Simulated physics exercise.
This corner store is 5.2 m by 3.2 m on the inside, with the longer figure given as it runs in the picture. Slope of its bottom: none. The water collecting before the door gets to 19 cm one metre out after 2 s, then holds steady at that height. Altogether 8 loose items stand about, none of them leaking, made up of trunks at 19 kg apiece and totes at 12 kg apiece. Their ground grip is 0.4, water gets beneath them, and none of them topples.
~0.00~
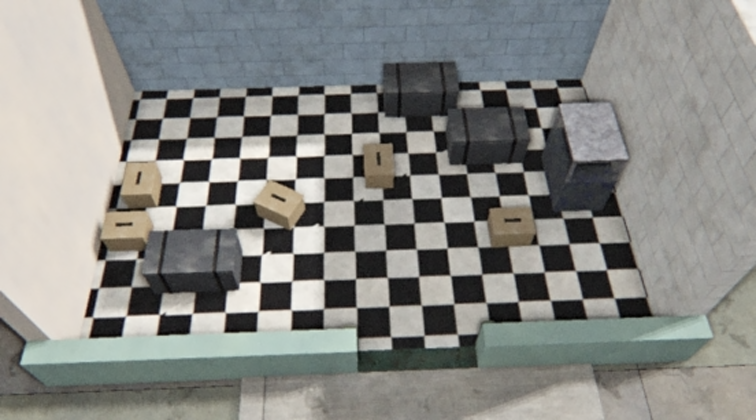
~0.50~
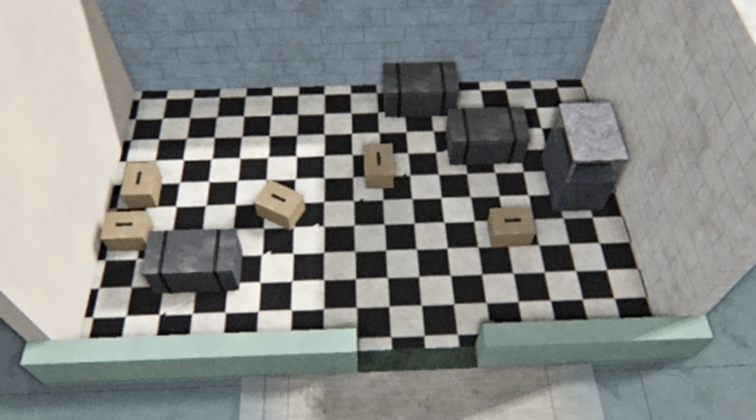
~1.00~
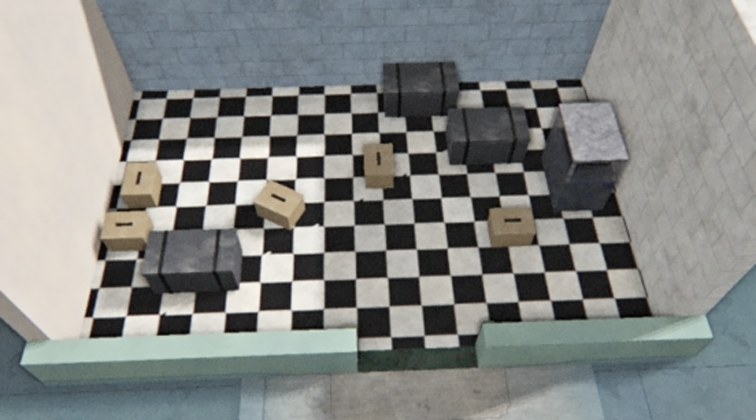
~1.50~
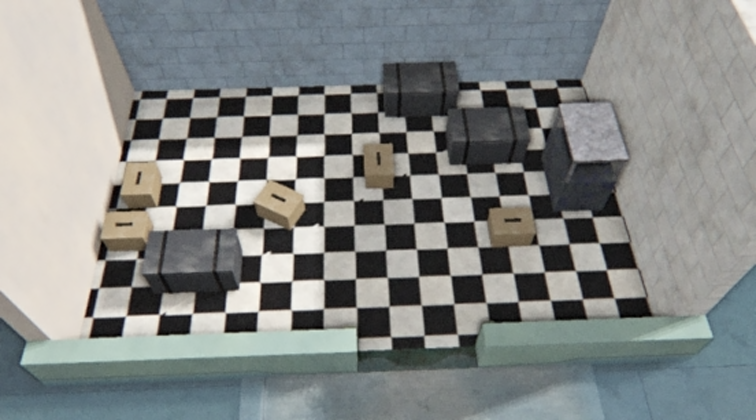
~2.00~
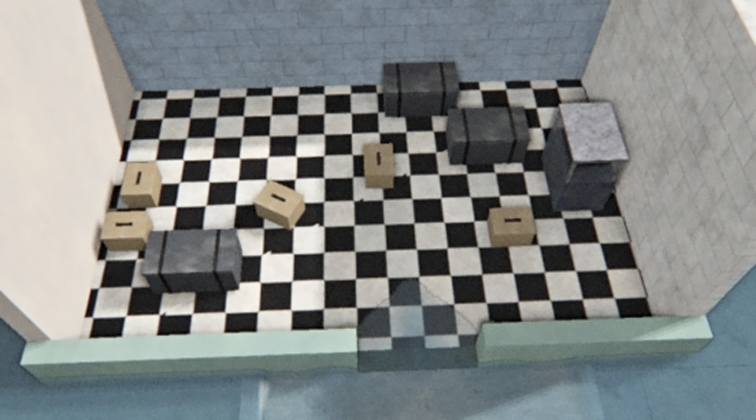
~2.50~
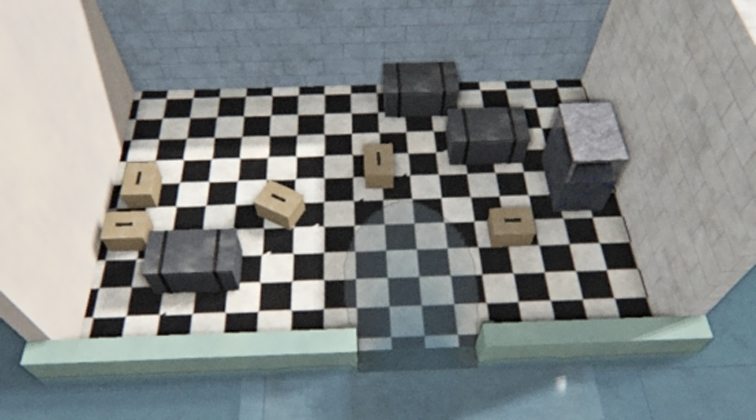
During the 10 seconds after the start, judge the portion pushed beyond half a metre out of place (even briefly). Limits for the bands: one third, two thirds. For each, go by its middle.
Not many move that far, less than a third.
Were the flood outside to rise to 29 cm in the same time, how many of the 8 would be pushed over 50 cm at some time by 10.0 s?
In that case the number is 7.
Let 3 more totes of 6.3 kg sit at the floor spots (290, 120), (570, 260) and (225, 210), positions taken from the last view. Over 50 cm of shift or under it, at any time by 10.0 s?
One by one, in that order: Above it, below it, below it.
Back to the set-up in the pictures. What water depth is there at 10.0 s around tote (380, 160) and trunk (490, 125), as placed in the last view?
Some 8 cm at the first, some 8 cm at the second.
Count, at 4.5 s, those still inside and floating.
At that point I count 0.
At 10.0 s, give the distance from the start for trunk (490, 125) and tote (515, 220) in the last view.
60 cm, 0 cm.
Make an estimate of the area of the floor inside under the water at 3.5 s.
Roughly 6.0 m2.
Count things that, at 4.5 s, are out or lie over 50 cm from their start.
0.
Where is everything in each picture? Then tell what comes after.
In the first picture, a trunk at (489, 124), on the bottom; a tote at (124, 225) rests on the ground; water covers 0.0 m2; 0 of 8 have shifted.
In the second picture, a trunk at (489, 124) rests on the ground; a tote at (124, 225), on the bottom; water covers 0.0 m2; 0 of 8 have shifted.
In the third picture, a trunk at (489, 124) rests on the ground; a tote at (124, 225) rests on the ground; water covers 0.0 m2; 0 of 8 have shifted.
In the fourth picture, a trunk at (489, 124) rests on the ground; a tote at (124, 225), on the bottom; 0.0 m2 under water; 0 of 8 have shifted.
In the fifth picture, a trunk at (489, 124) rests on the ground; a tote at (124, 225) rests on the ground; water covers 0.5 m2; 0 of 8 have shifted.
In the sixth picture, a trunk at (489, 124), on the bottom; a tote at (124, 225) rests on the ground; water covers 1.6 m2; 0 of 8 have shifted.
After 3.5 s 0 of 8 are over 50 cm from their spots; 0 afloat.
After 4.5 s 0 of 8 are over 50 cm from their spots; 0 afloat.
After 7.0 s 1 of 8 are over 50 cm from their spots; 2 afloat.
After 10.0 s 2 of 8 are over 50 cm from their spots, and 2 have been at some point; 2 afloat.
